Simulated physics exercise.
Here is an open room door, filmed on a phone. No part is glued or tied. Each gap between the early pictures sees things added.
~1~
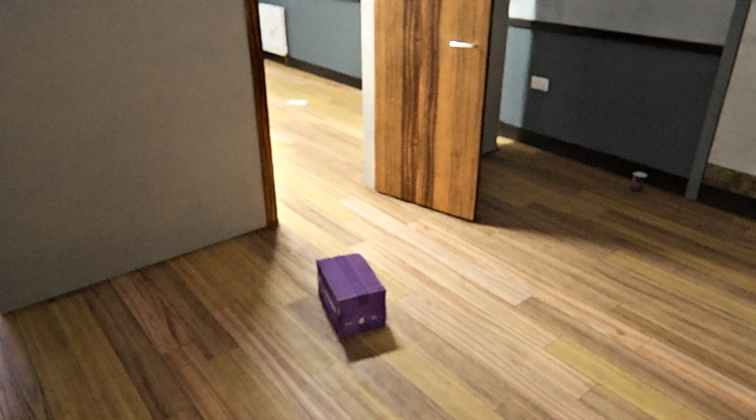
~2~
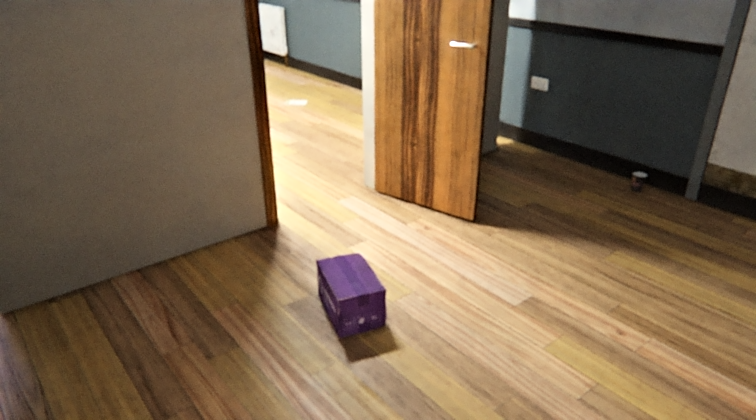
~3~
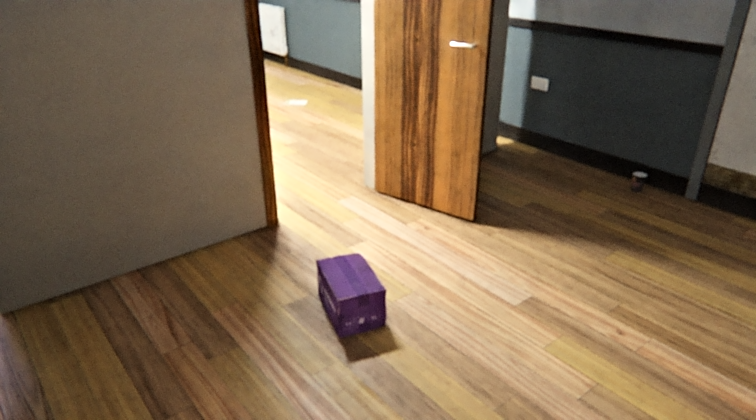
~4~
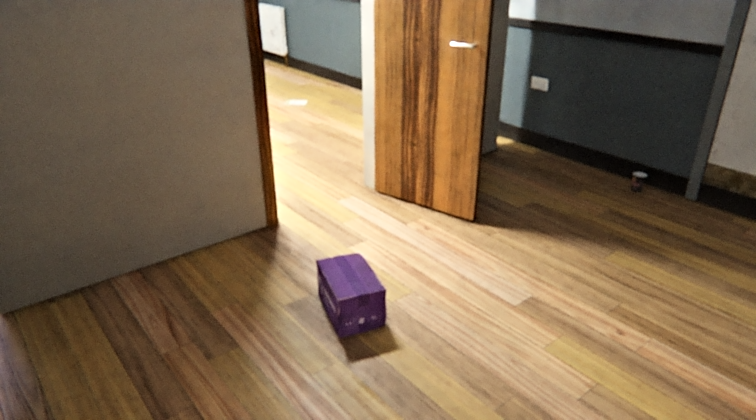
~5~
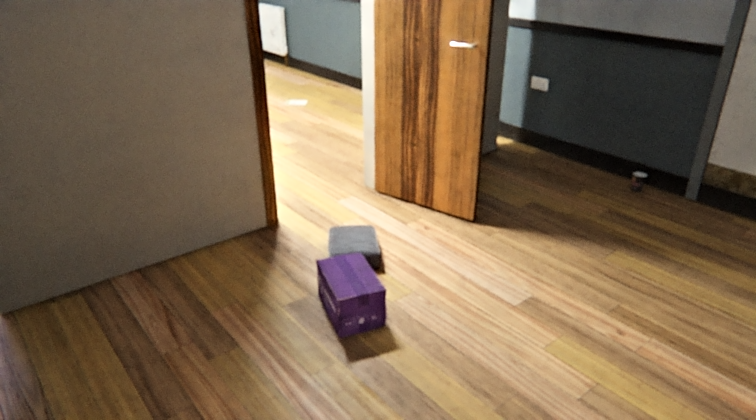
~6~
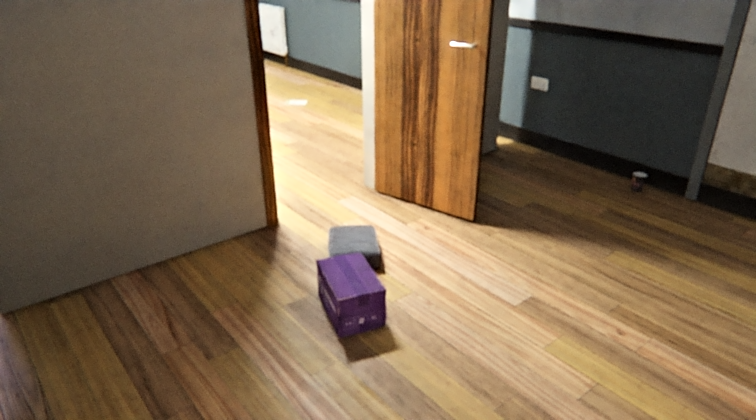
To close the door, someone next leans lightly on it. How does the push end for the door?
The door ends up shut.
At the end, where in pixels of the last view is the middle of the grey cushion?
End position, last frame: About (316, 252).
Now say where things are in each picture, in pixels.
In the first frame, door wide open and still; purple box (350, 292).
In the second frame, door wide open and still; purple box (350, 292).
In the third frame, door wide open and still; purple box (350, 292).
In the fourth frame, door wide open and still; purple box (350, 292).
In the fifth frame, door wide open and still; purple box (350, 292).
In the sixth frame, door wide open and still; grey cushion (353, 246); purple box (350, 292).
Then, 0.80 s on from there, door at 75°.
Then, 1.40 s on from there, door at 44°; grey cushion shifted a little near (336, 249).
Then, 1.80 s on from there, door at 25°; grey cushion shifted a little near (316, 252).
In the end, door at 0°; moved from the start, grey cushion; purple box unmoved. At the end, from the last picture's camera, grey cushion near (316, 252).
